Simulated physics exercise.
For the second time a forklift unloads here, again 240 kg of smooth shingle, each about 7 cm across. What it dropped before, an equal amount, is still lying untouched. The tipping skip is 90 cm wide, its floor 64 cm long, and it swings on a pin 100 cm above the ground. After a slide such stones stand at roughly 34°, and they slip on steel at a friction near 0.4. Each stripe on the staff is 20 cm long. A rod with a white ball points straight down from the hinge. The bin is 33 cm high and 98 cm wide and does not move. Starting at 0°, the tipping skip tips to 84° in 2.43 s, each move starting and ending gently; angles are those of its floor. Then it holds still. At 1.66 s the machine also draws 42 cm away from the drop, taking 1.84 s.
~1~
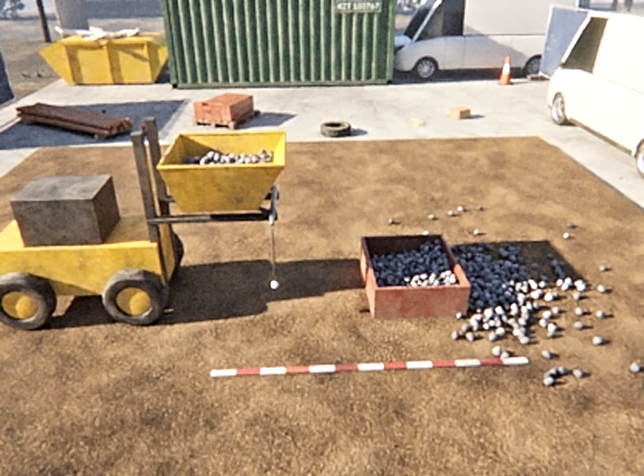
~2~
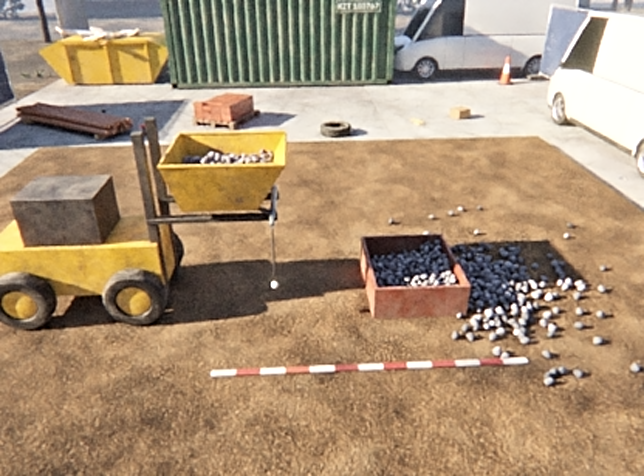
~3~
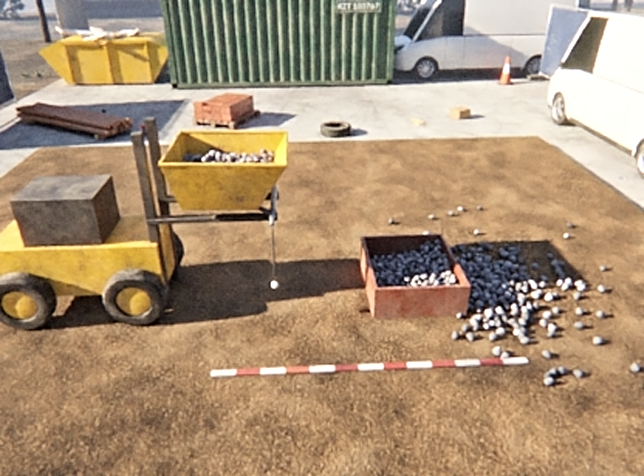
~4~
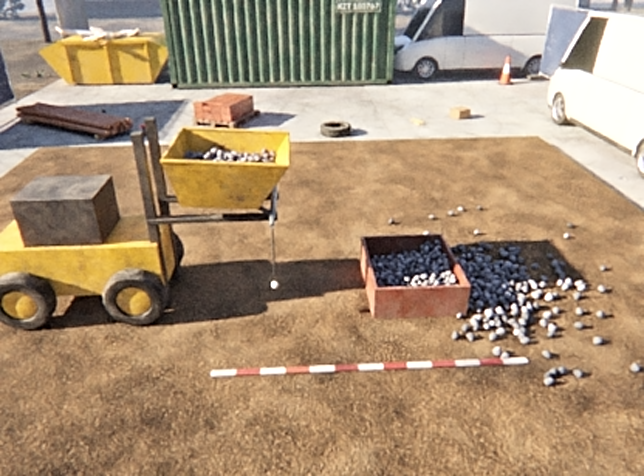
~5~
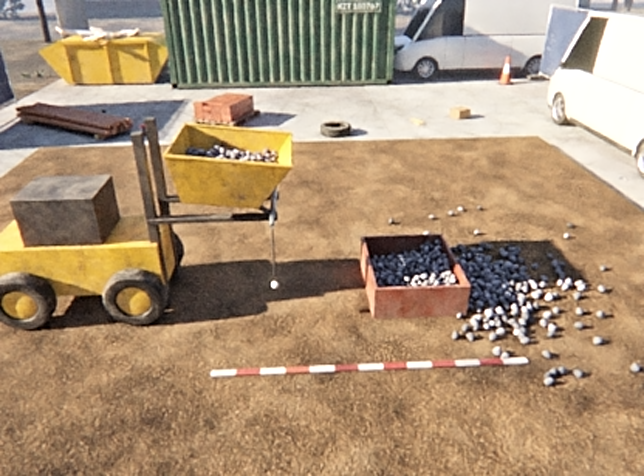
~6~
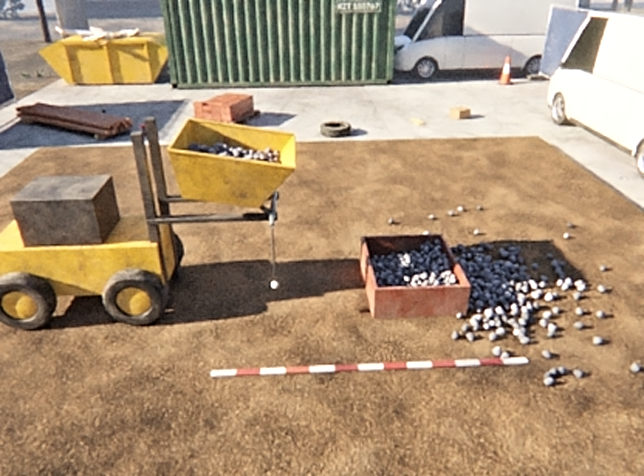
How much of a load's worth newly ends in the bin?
About 27 per cent.
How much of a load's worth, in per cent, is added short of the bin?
Some 70 per cent of a load.
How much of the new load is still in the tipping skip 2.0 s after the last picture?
About 20 per cent.
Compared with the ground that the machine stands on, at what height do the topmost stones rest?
About 28 cm above it.
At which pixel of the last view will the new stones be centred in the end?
Around (355, 283).
Then, 1.3 s after the last picture the floor is at 71°; in per cent of one load, 96 in the tipping skip, 4 short of the bin, 58 in the bin, 42 beside or beyond the bin; the foremost stones are at (592, 272).
Then, 2.0 s after the last picture the floor is at 84°; in per cent of one load, 18 in the tipping skip, 54 short of the bin, 83 in the bin, 44 beside or beyond the bin; the foremost stones are at (592, 272).
Then, 3.4 s after the last picture the floor is at 84°; in per cent of one load, 0 in the tipping skip, 68 short of the bin, 85 in the bin, 46 beside or beyond the bin; the foremost stones are at (592, 272).
Then, 5.8 s after the last picture the floor is at 84°; in per cent of one load, 0 in the tipping skip, 68 short of the bin, 85 in the bin, 46 beside or beyond the bin; the foremost stones are at (592, 272). Net gain in the bin, 27.
